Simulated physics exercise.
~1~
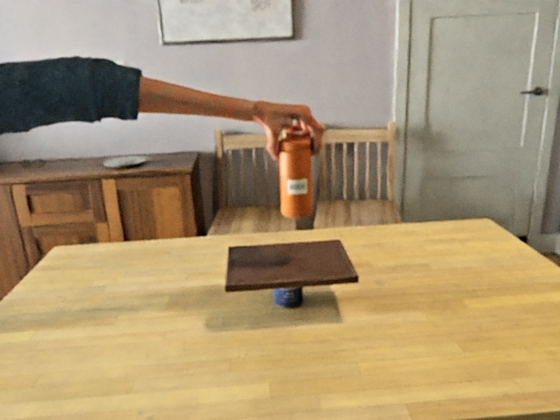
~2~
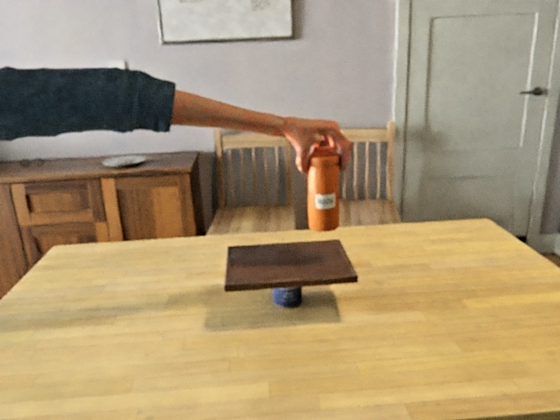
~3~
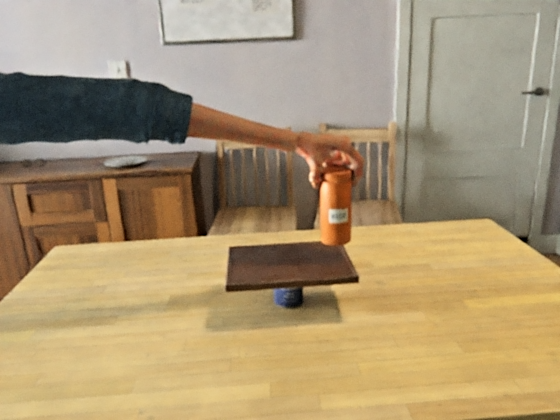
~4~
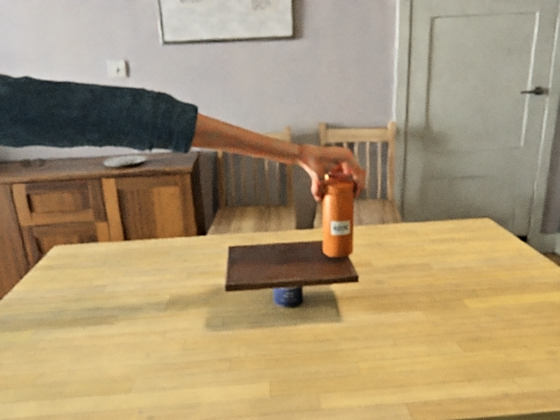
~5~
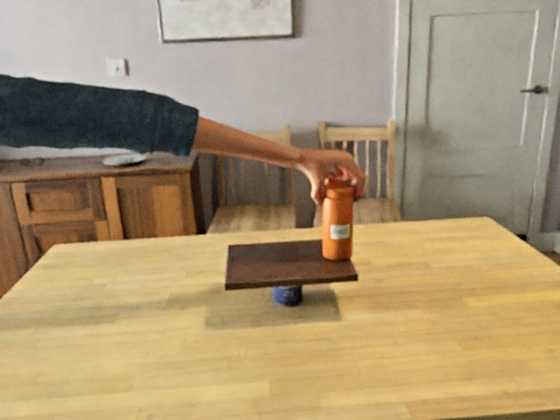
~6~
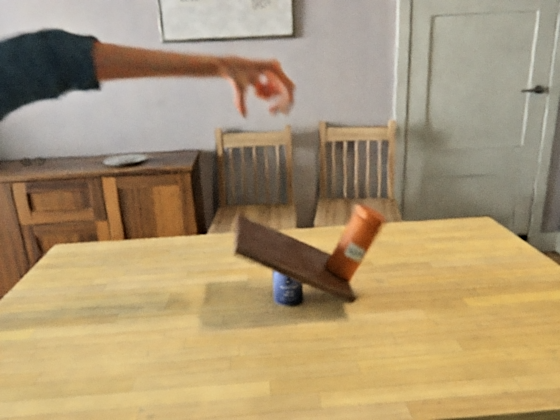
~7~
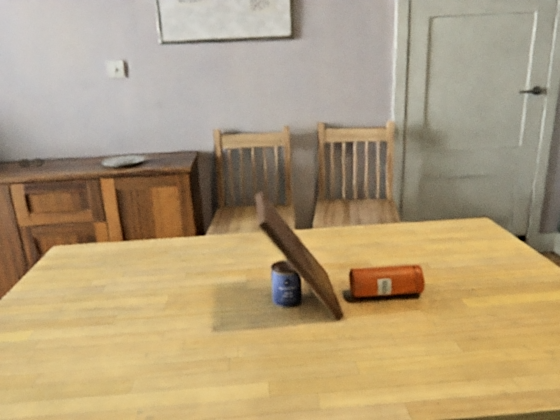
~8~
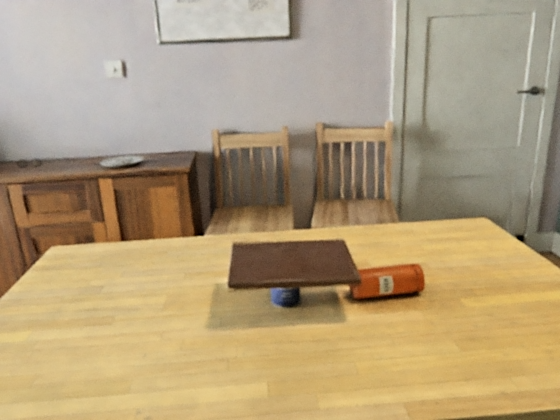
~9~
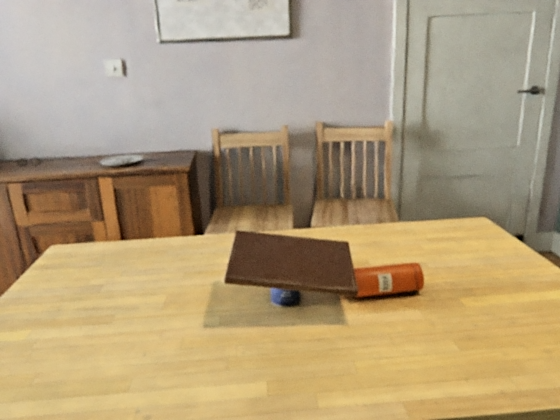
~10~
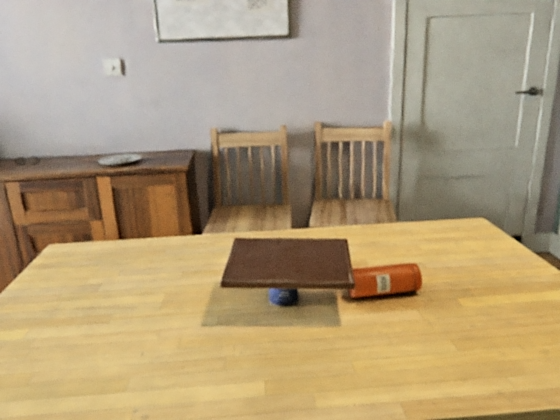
On a wooden table, a hand releases an orange jar, which tips a brown board and falls.
